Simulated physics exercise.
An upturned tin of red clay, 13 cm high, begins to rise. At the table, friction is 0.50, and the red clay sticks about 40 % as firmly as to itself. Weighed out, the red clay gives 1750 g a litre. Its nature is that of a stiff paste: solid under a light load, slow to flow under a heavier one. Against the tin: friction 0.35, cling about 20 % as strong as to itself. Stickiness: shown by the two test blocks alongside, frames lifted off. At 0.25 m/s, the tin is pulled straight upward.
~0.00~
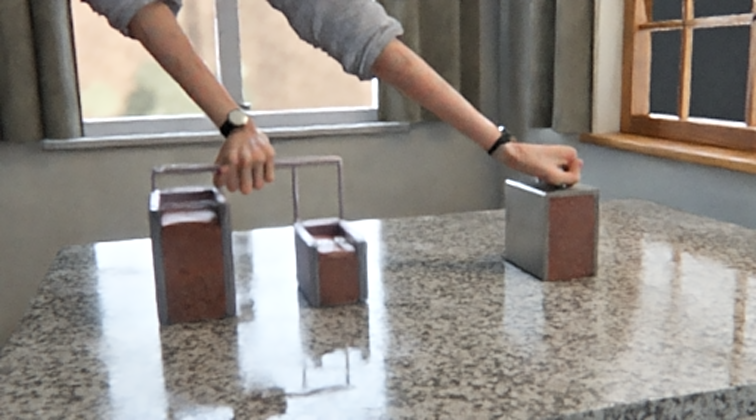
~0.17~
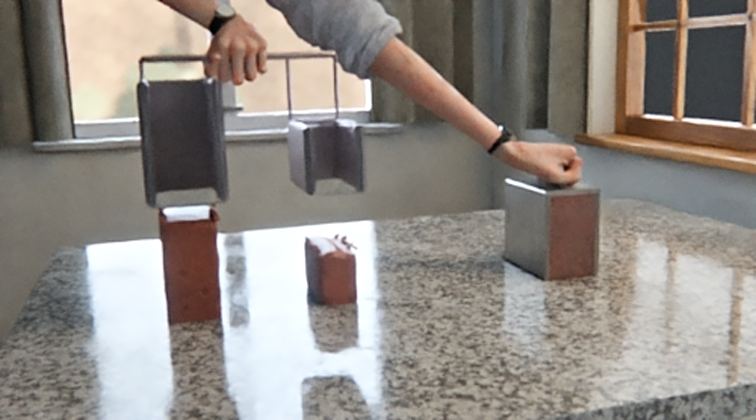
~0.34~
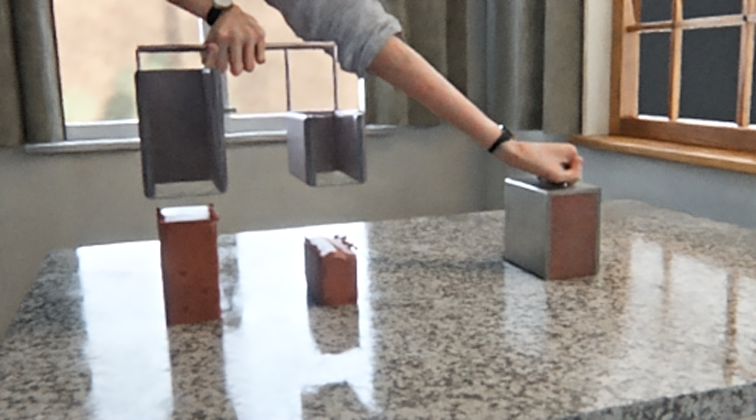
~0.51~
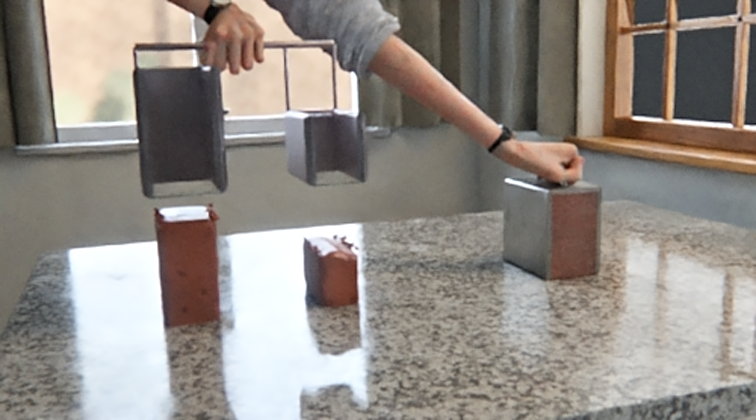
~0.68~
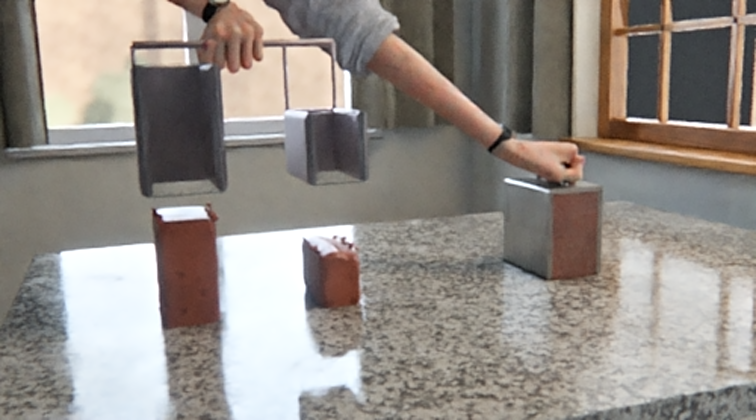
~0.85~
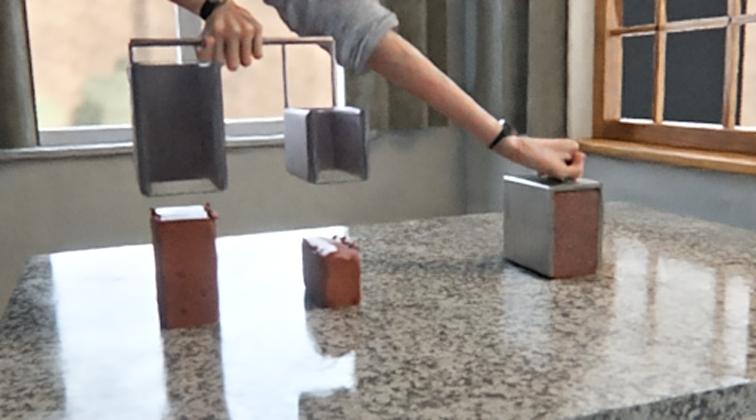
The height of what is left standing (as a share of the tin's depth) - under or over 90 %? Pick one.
Over.
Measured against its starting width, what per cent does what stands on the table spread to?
100 %.
After 1.15 s, the tin is up by 7.5 cm.
After 1.51 s, the tin is up by 16 cm; what stands on the table is 99 % of the tin's depth.
After 1.86 s, the tin is up by 25 cm; what stands on the table is 98 % of the tin's depth.
After 2.22 s, the tin is up by 25 cm; what stands on the table is 98 % of the tin's depth.
After 2.32 s, at the end, the tin is up by 25 cm; what stands on the table is 98 % of the tin's depth.
